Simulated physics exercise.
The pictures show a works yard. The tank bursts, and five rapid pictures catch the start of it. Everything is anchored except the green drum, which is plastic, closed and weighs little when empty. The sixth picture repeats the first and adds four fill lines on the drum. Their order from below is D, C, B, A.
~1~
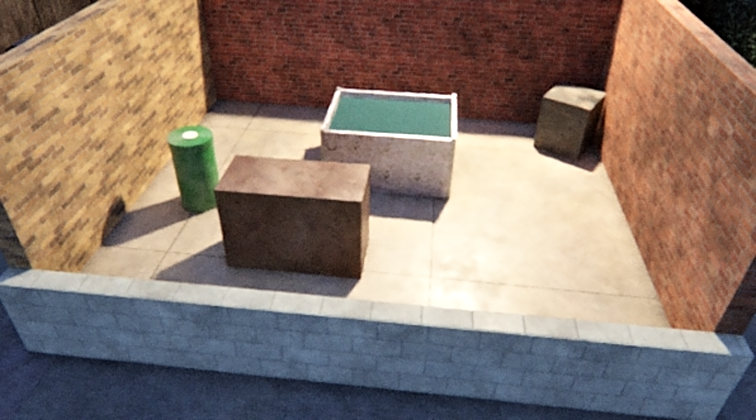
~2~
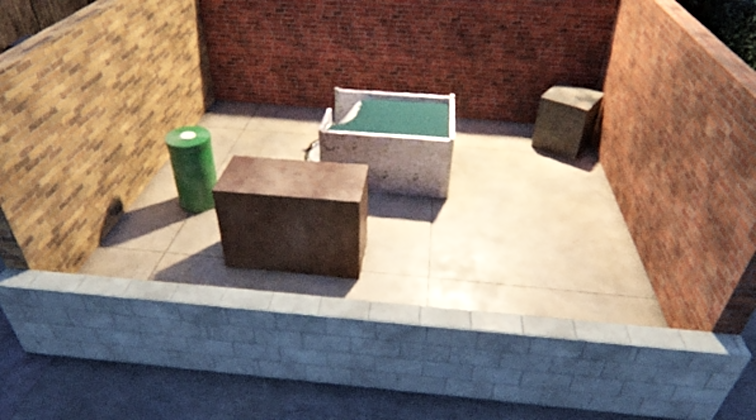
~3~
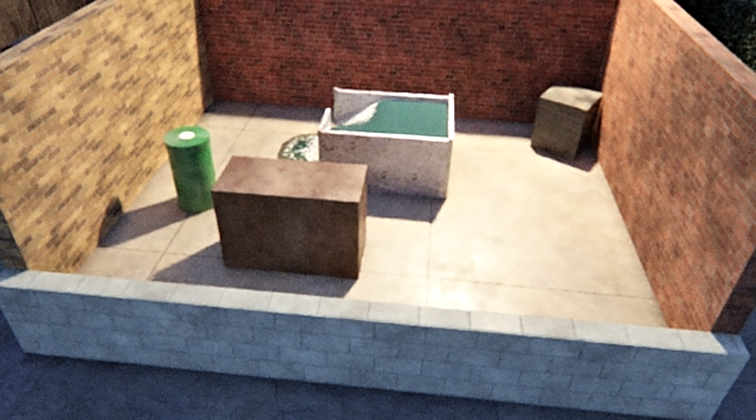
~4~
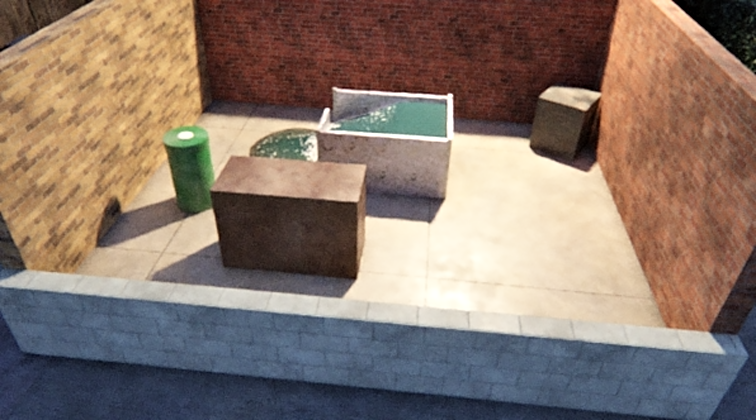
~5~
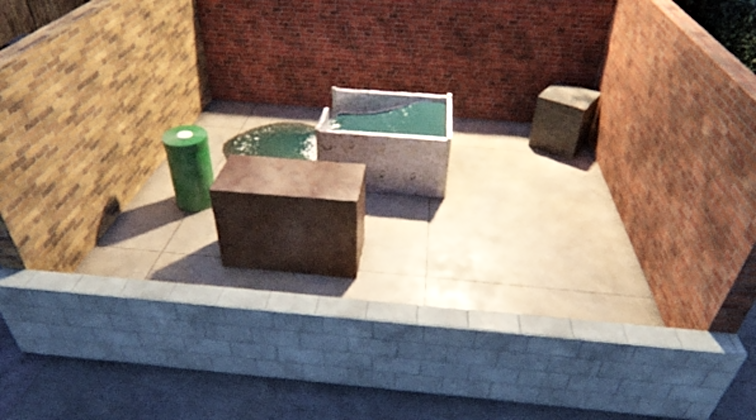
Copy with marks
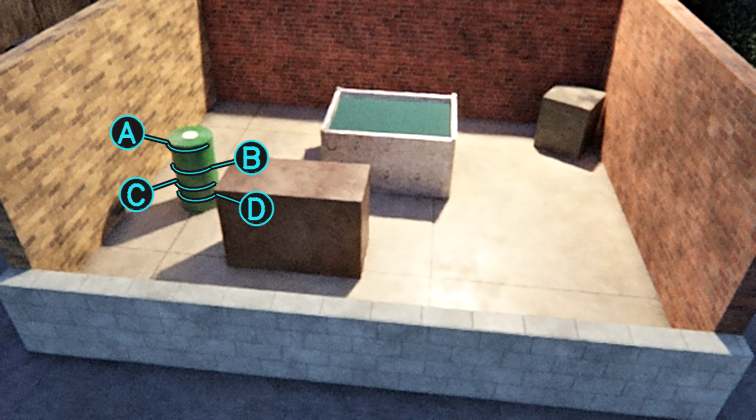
A white-walled tank opens on its left side and green water spreads across the ground.
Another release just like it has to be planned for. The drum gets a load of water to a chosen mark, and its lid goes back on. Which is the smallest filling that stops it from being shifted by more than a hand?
D is the one.
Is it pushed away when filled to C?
No, not at all.
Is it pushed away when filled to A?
No, that is safe.
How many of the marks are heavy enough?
All four.
In cyan, A at (181, 151); B at (186, 173); C at (190, 189); D at (192, 200); from the bottom up D, C, B, A.
With A, it does not move.
With B, it does not move.
With C, it does not move.
With D, it does not move.
